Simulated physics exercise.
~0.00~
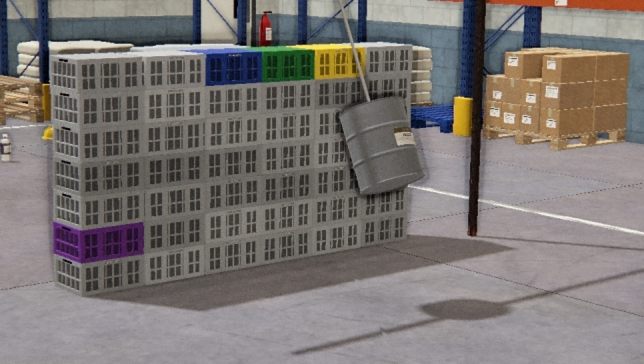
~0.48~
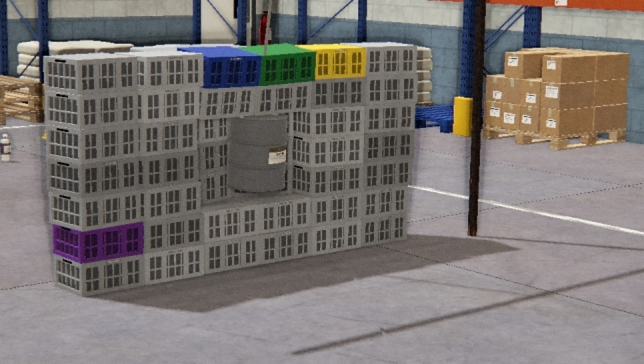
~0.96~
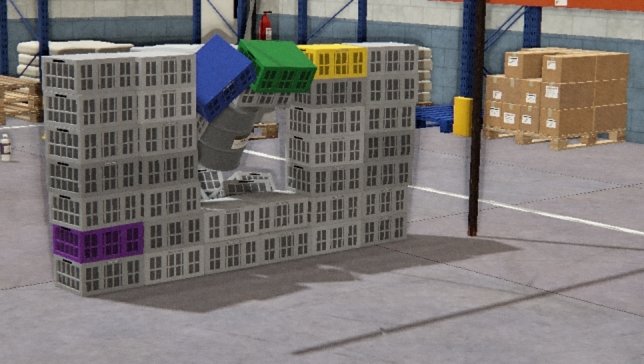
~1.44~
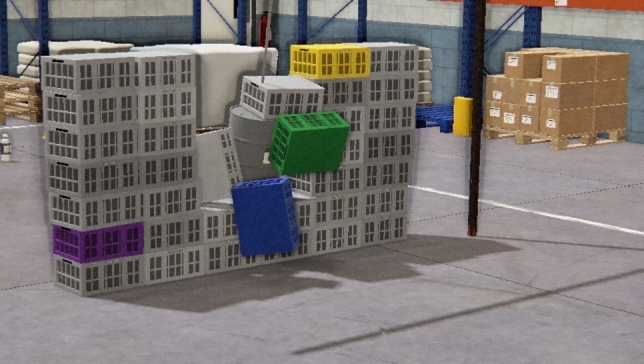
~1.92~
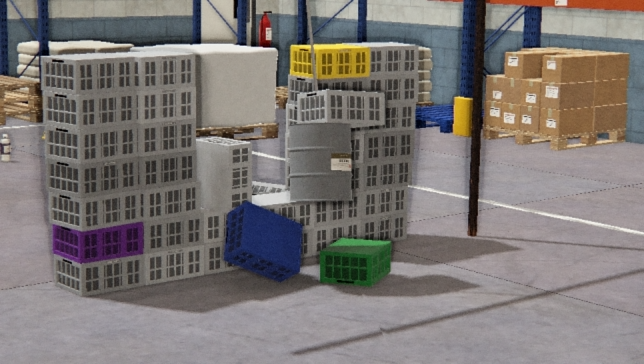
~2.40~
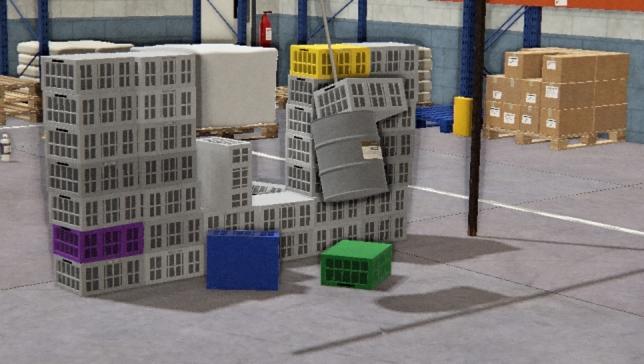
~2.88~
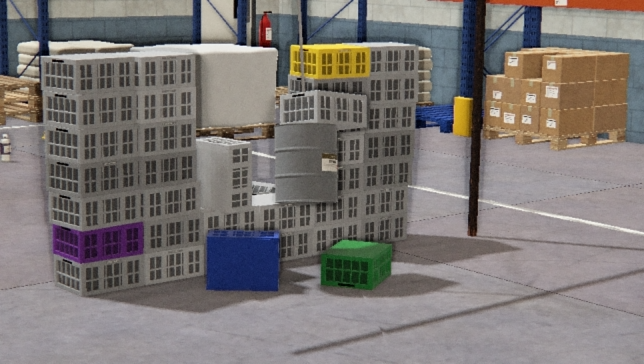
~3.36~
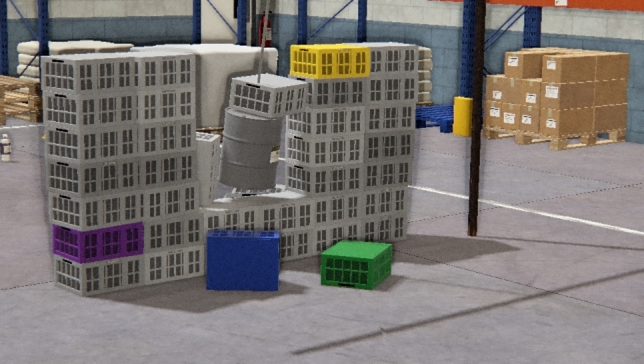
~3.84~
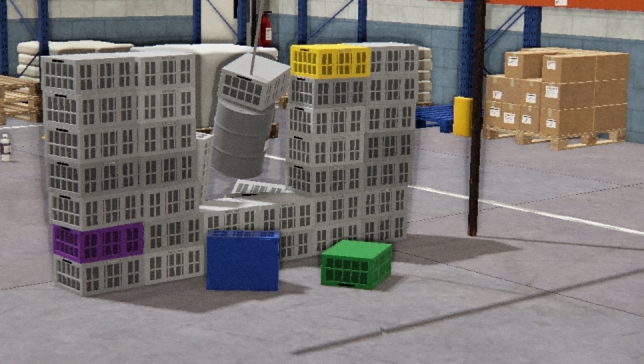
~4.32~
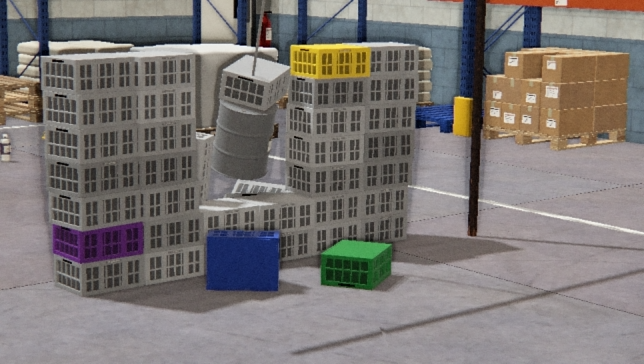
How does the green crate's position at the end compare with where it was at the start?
At the start the green crate sits in the top row of the wall, between the blue and yellow crates. At the end it lies on the floor in front of the wall, lower and farther to the right, with the blue crate to its left.
